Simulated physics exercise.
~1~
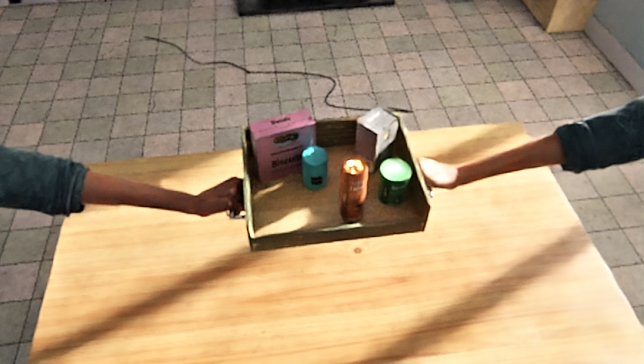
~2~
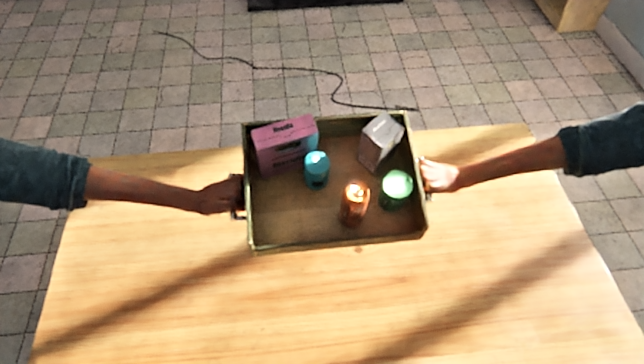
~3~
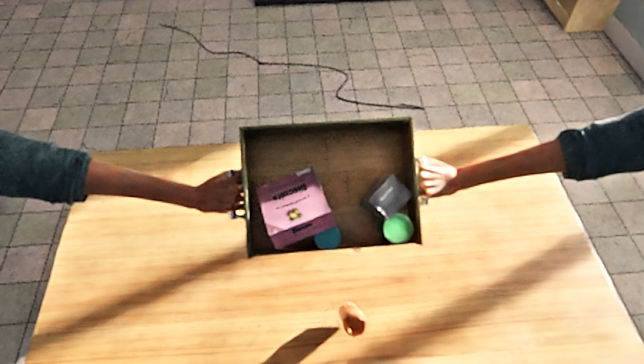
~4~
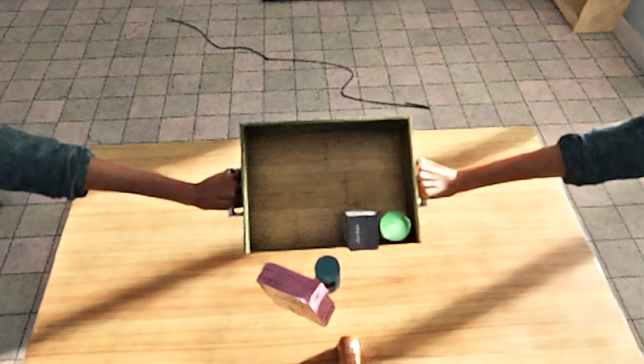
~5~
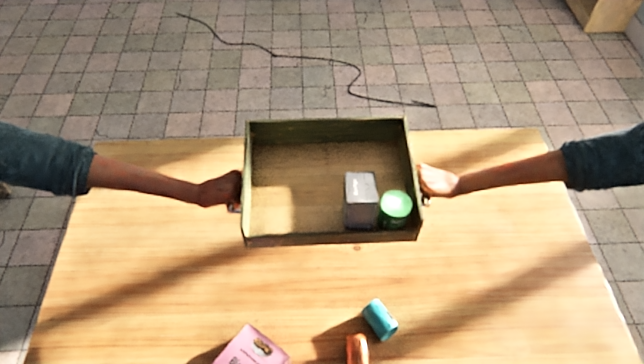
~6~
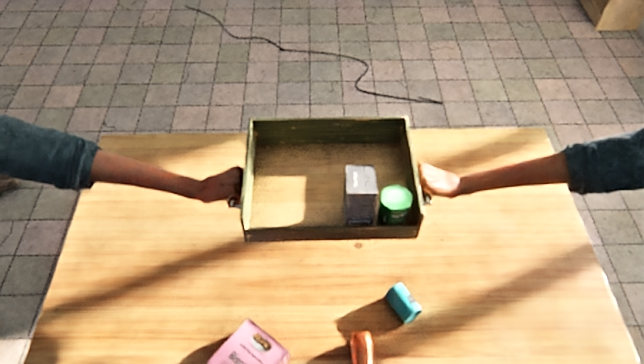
Two hands in dark sleeves hold a shallow crate by its sides above a pale wooden table, seen from above against a tiled floor with a thin cable. Inside stand a pink packet at the left, a turquoise jar and orange can near the middle, and a grey carton and green tin at the right. The near side tips down, and the orange can drops out first. The pink packet and turquoise jar tumble out after it. As the crate swings back towards level, the three lie on the table, while the carton and tin stand upright inside, nearer the front.
